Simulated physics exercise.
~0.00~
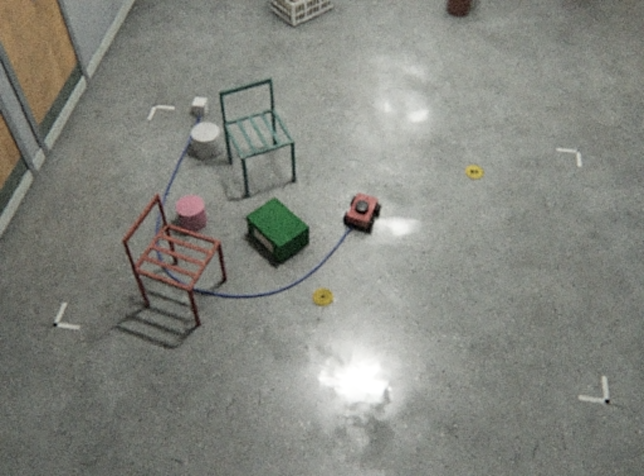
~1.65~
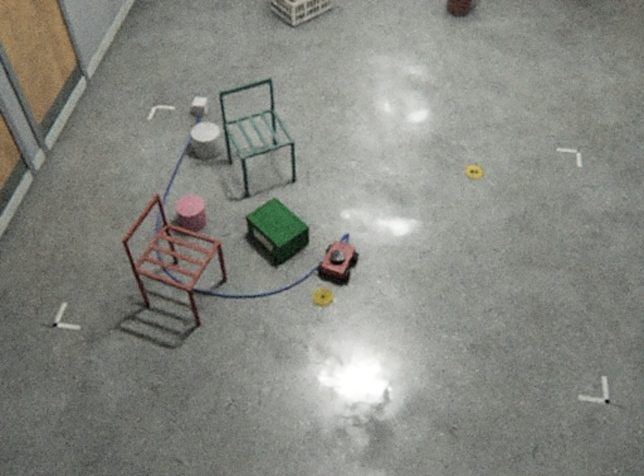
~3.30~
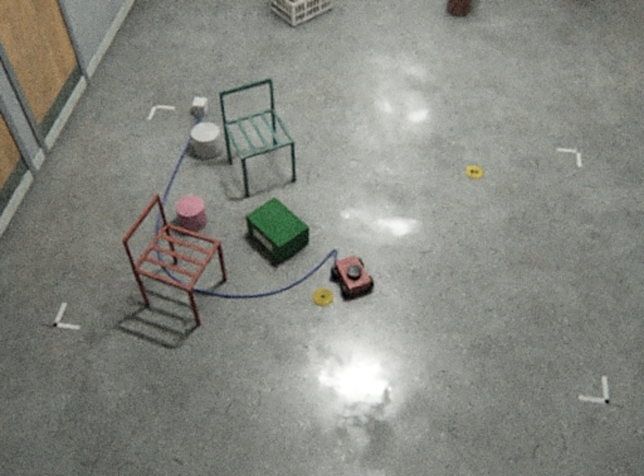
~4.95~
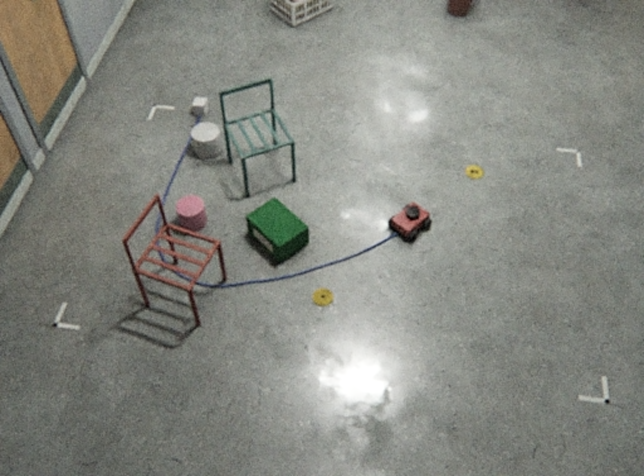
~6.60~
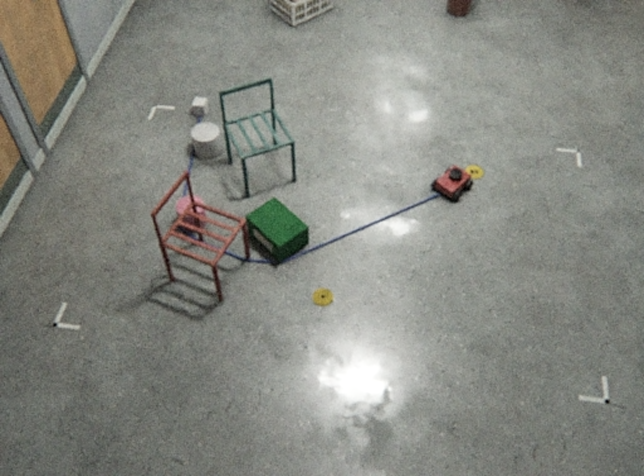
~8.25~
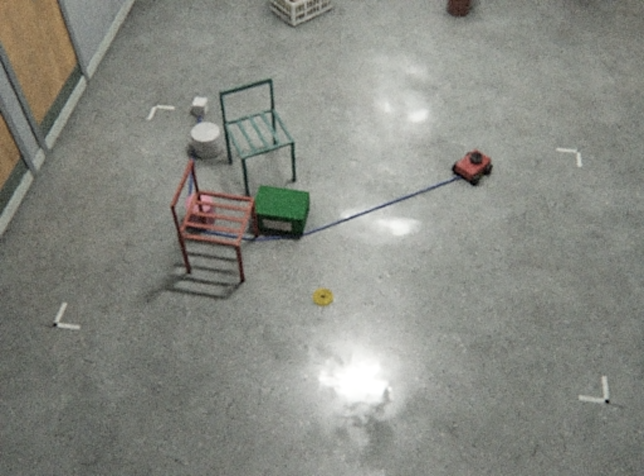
A grey concrete floor with white corner marks and wooden doors along the left is seen from high above. A teal chair and a white tub stand at upper left, with a red chair, a pink tub and a green carton below them, and a small red cart trails a blue lead looped around them. The cart rolls down and left toward the nearer yellow mark, then turns and heads up and right toward the farther one. The lead straightens and drags the red chair right and upward. Finally the carton and pink tub have shifted too, while the teal chair and white tub stay put.
